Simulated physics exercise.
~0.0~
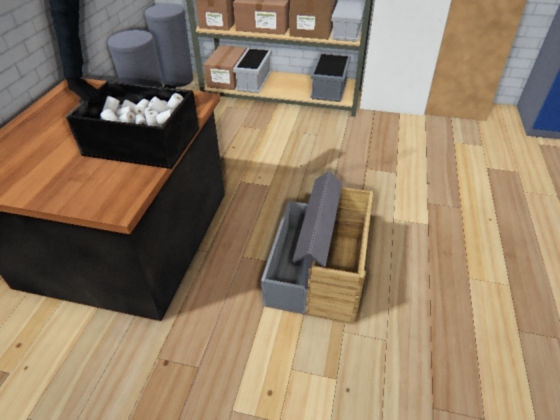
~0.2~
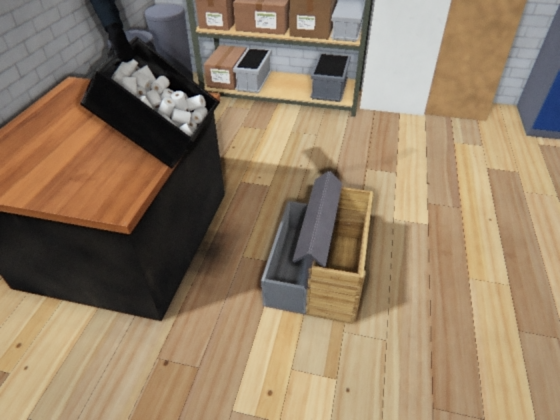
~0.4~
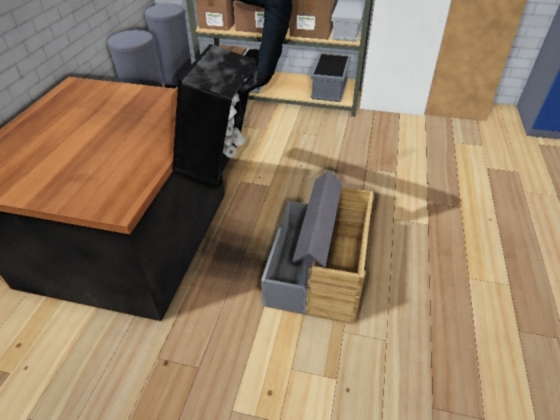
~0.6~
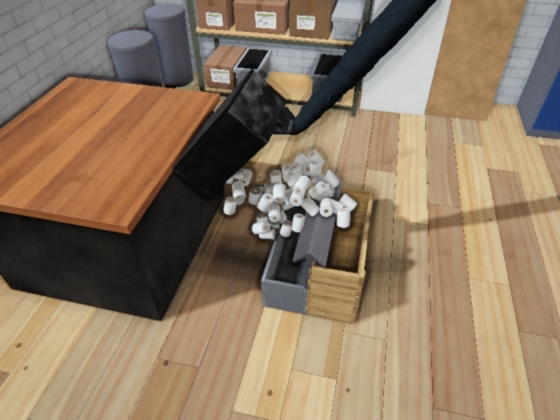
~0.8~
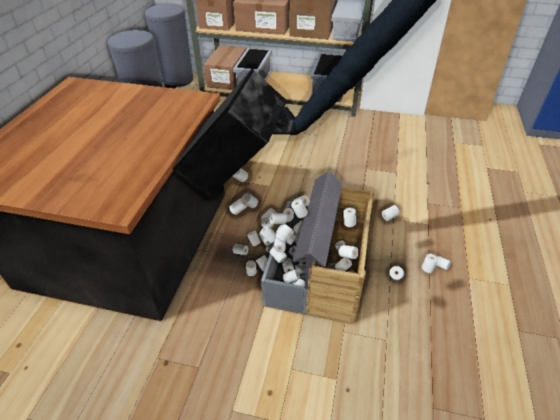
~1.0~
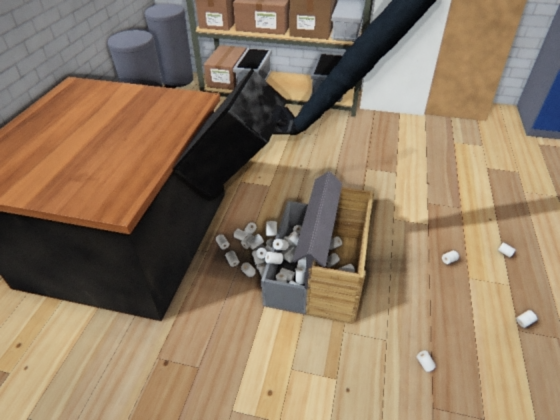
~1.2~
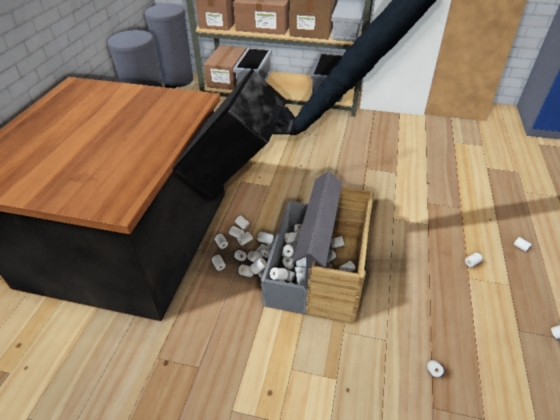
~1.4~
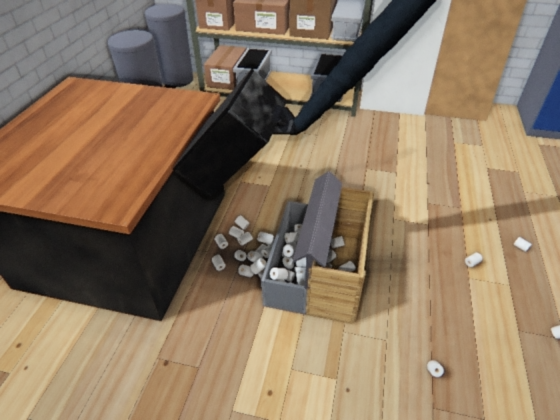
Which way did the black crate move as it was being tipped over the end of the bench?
The black crate moved to the right as it tipped over the end of the bench.
